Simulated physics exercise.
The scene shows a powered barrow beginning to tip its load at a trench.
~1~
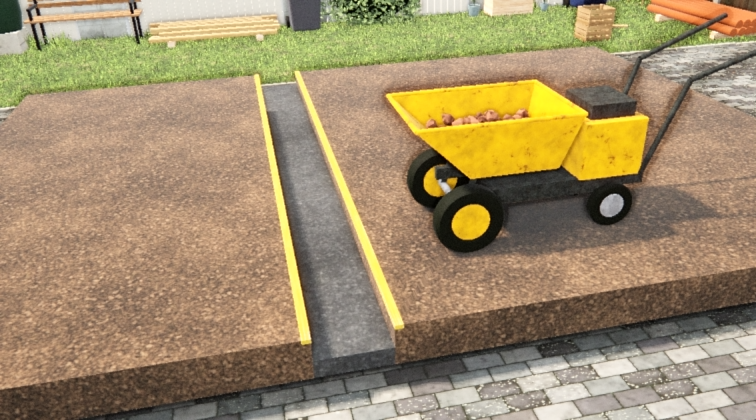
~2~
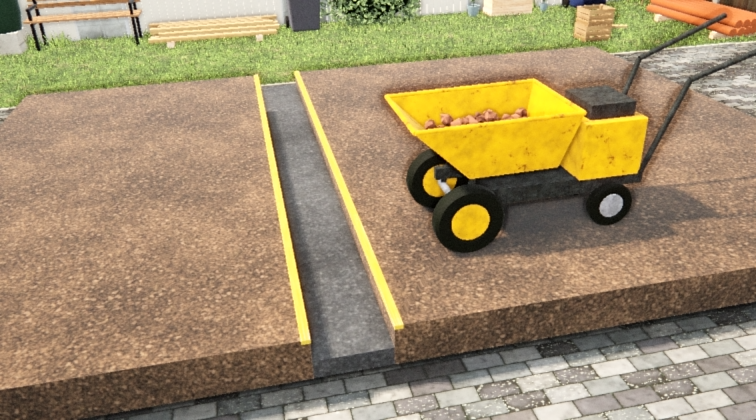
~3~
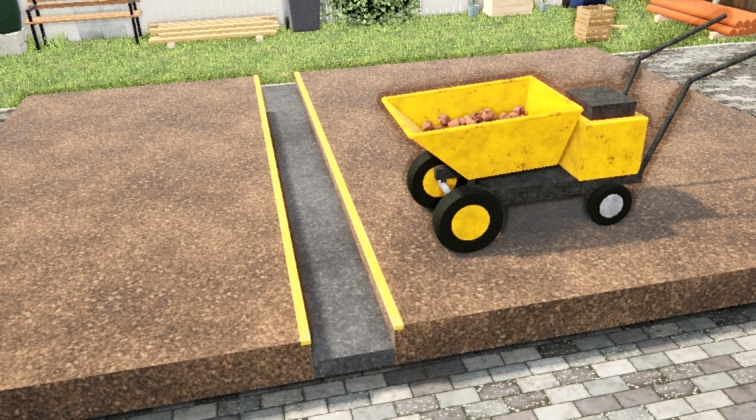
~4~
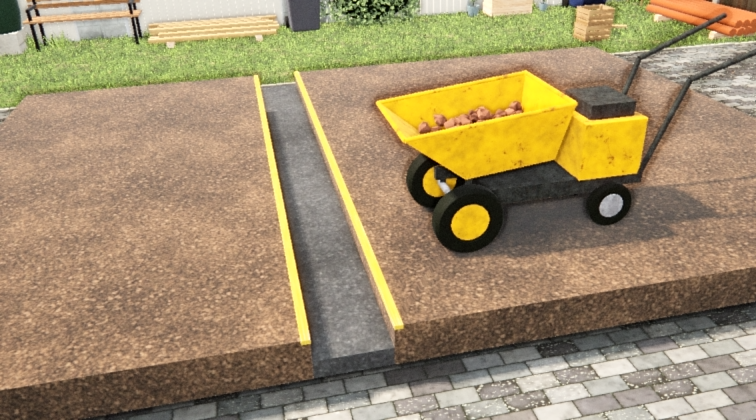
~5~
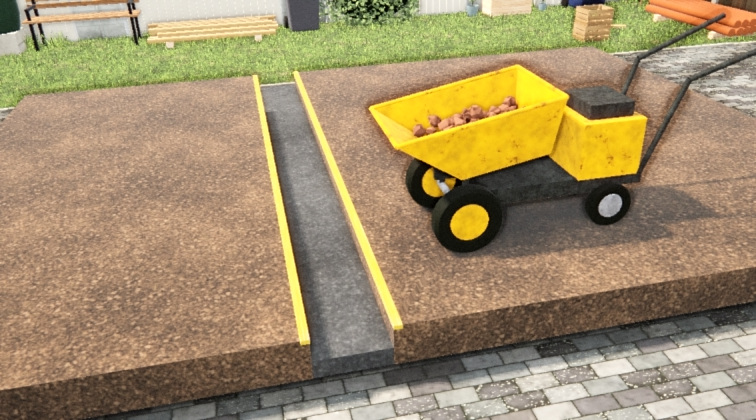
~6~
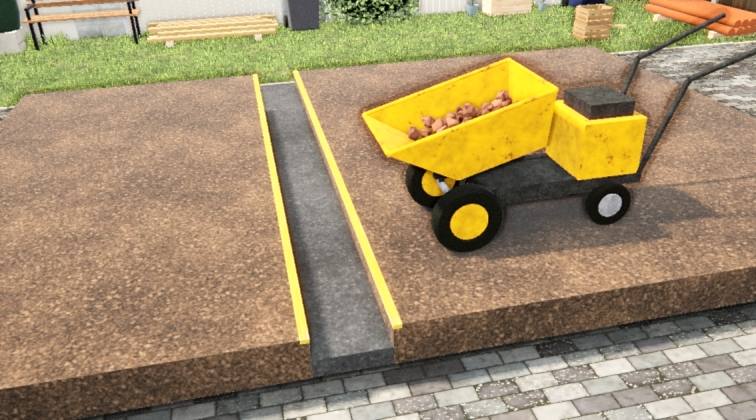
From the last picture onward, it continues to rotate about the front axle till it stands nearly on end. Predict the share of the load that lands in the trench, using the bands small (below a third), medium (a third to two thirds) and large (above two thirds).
Large.
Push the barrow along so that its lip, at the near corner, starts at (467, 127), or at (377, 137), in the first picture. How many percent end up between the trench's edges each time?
You'd get 40 in a hundred the first time and 40 in a hundred the second.
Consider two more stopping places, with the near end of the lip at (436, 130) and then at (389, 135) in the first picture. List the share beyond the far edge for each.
First spot: 0 %, second spot: 10 %.
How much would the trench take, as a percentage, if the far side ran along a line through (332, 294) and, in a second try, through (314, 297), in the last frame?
You'd get 50 in a hundred the first time and 70 in a hundred the second.
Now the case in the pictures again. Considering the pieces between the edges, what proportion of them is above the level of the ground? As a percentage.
5 per cent or thereabouts.
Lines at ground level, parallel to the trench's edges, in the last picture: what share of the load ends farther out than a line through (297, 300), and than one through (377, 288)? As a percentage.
That's 0 in a hundred for the first and 80 in a hundred for the second.
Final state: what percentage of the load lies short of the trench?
My estimate is close to 0 in a hundred.
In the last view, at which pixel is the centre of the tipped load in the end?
The centre comes to rest close to (322, 255).
Soon after the last picture, skip tipped steeply; all in the skip.
A little later, skip tipped right over; most in the skip; about a quarter in or heaped over the trench.
Later still, skip tipped right over; about a quarter in the skip; most in or heaped over the trench; a stray few beyond it.
At rest, skip tipped right over; about a quarter in the skip; most in or heaped over the trench; a stray few beyond it.
